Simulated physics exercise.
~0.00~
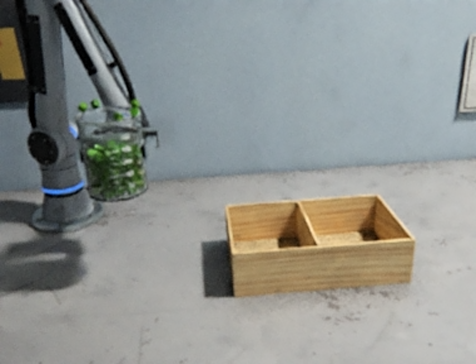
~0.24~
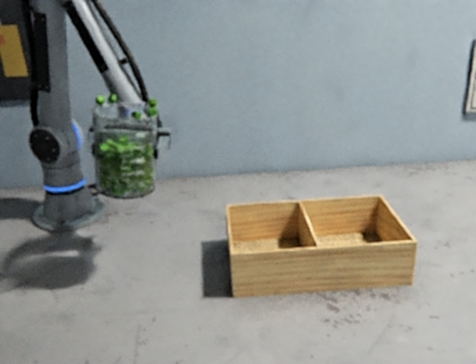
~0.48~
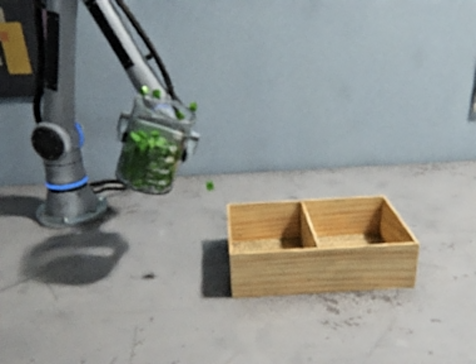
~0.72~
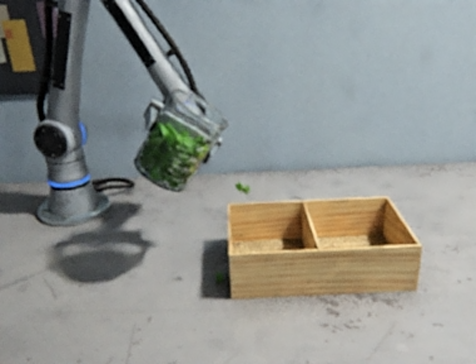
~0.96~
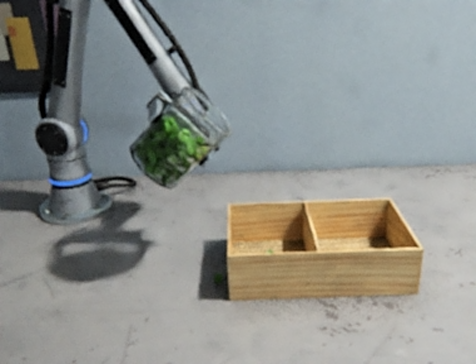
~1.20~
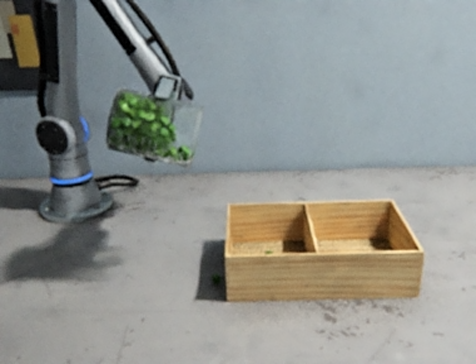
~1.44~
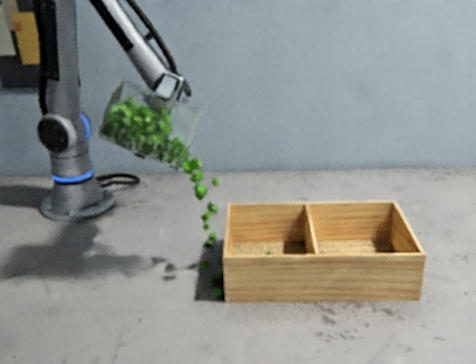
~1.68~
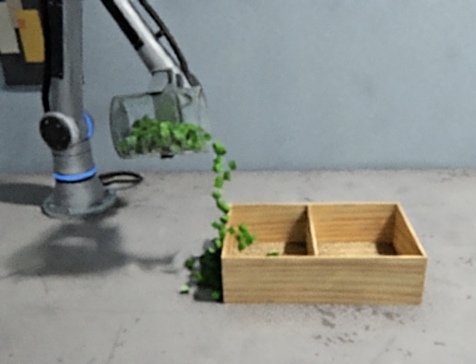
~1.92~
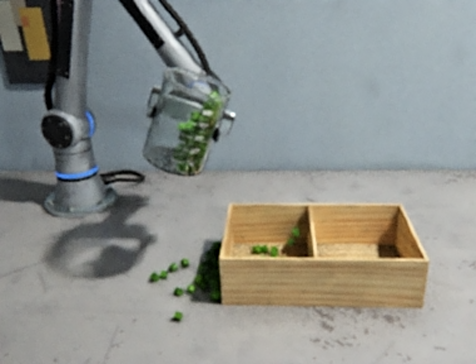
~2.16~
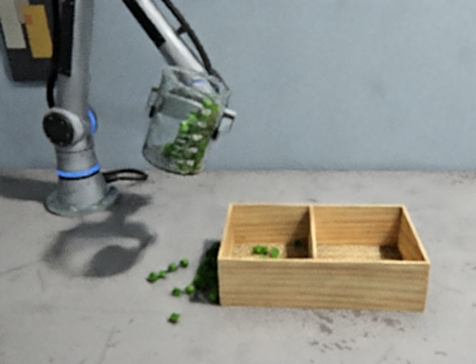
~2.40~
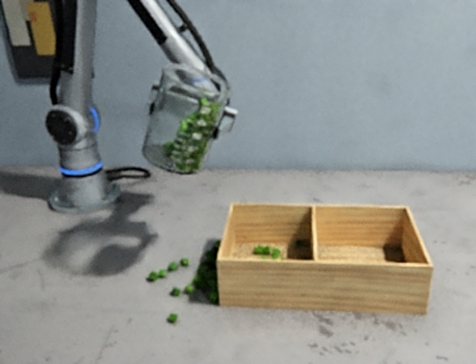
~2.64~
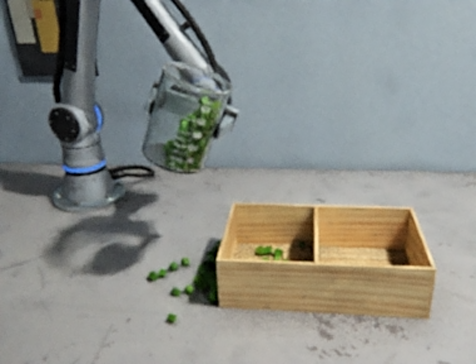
On a gray tabletop, a robot arm carried a clear container of green pieces toward a divided wooden box and tipped it, spilling some beside the box and some into its left section, then tilted it back up, still holding many pieces.
